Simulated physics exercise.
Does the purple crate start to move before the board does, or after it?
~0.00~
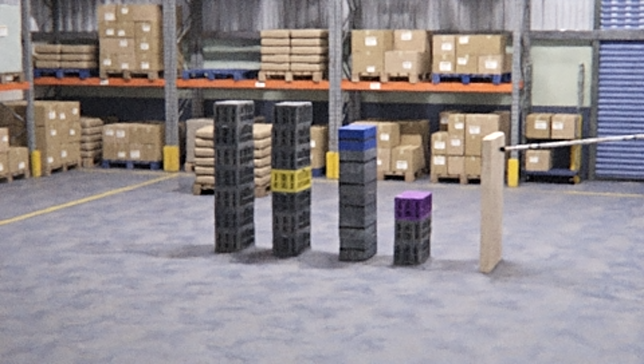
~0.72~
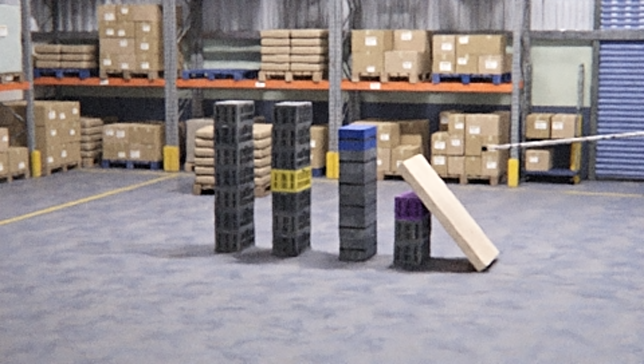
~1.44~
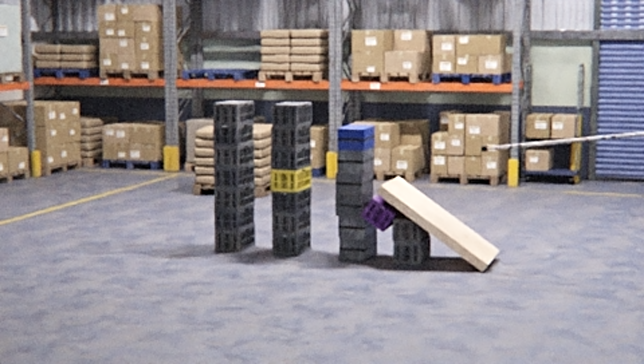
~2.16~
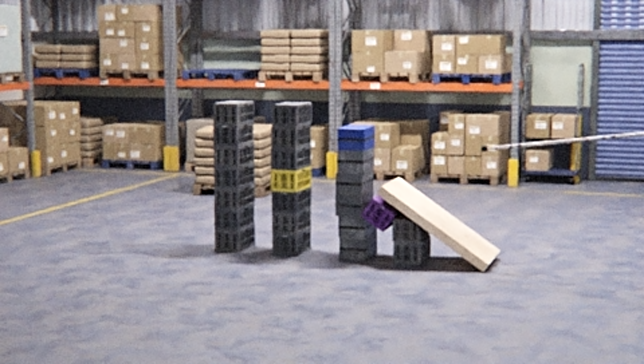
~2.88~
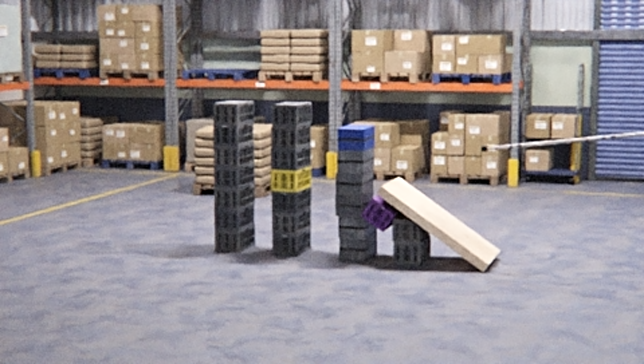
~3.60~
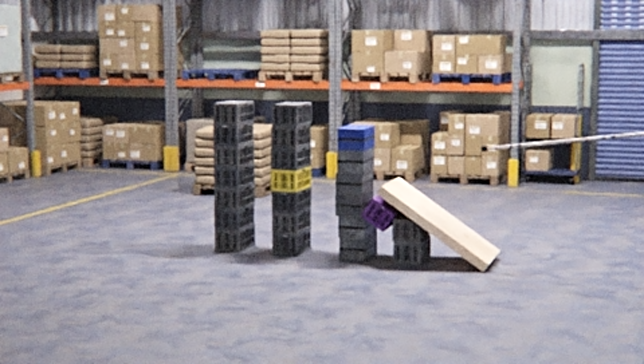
The purple crate starts to move after the board, which is already tipping to the left while the crate is still in its place.
